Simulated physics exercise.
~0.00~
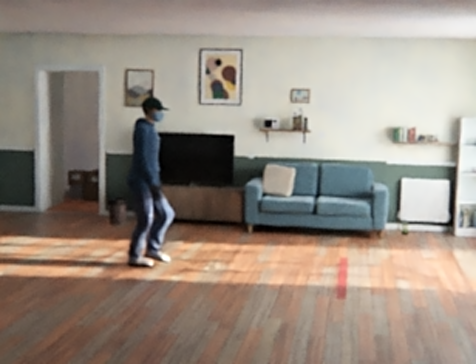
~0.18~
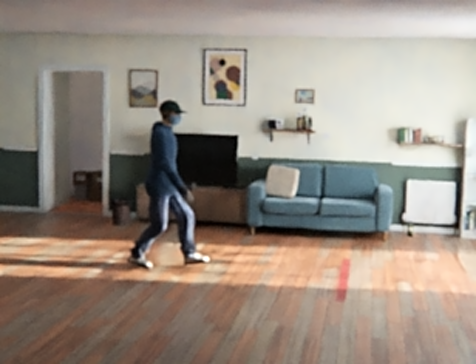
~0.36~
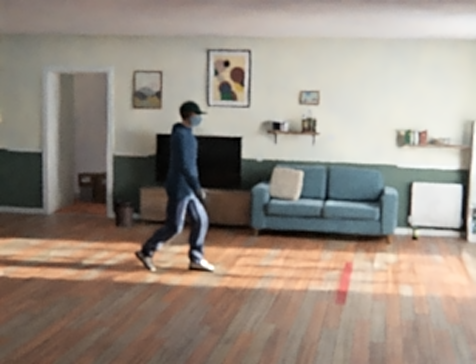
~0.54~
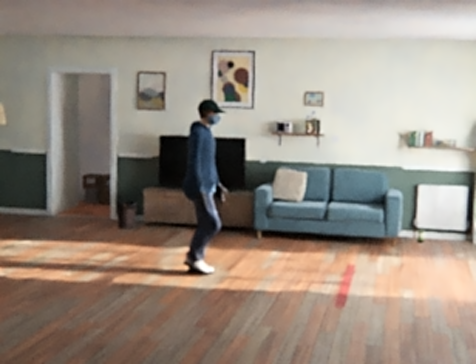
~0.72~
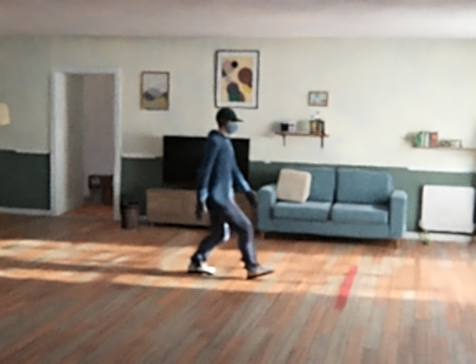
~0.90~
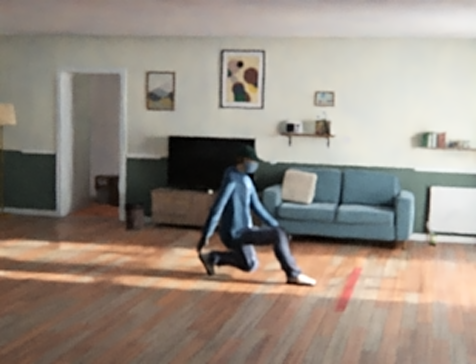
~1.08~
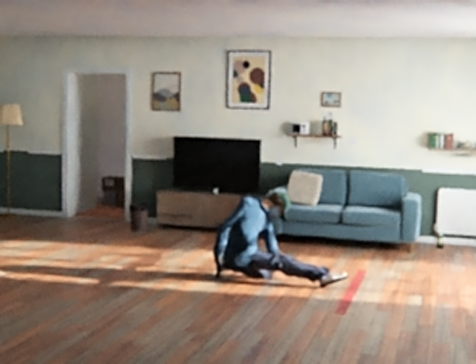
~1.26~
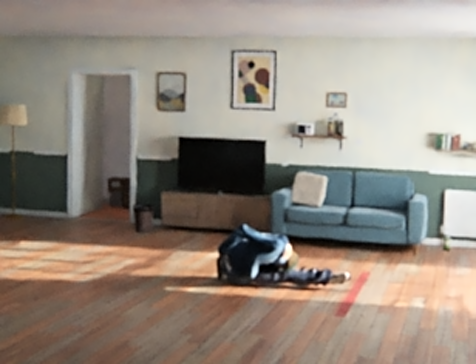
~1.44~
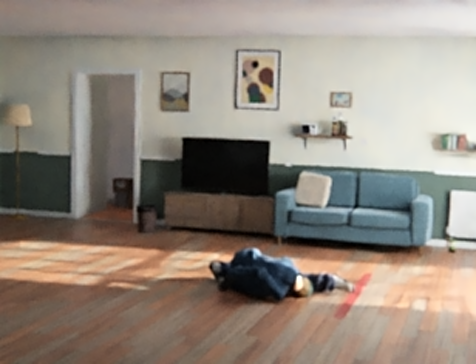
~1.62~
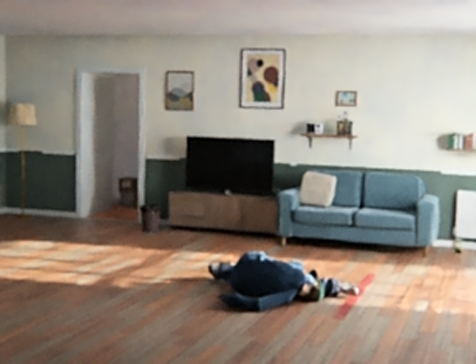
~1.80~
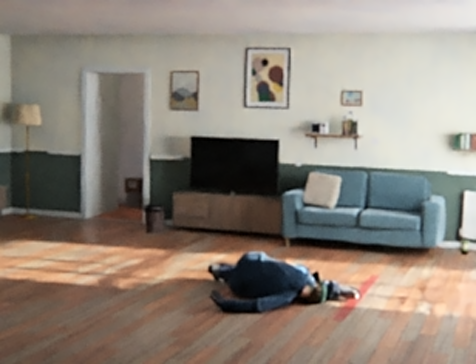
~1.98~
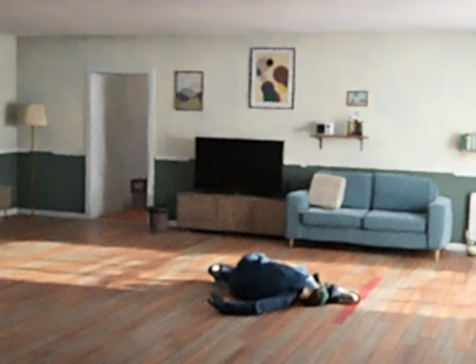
In a sunlit living room with a wooden floor, a blue sofa and a dark television, a person in a cap, face mask and blue clothes walks right toward a strip of red tape. The view drifts slightly sideways as they stride past the television. They then sink low with knees bent and drop to the floor, one leg stretched toward the tape and an arm reaching down behind. The upper body folds forward over the legs and slumps down. The person ends lying still in a low heap, the head short of the red tape.
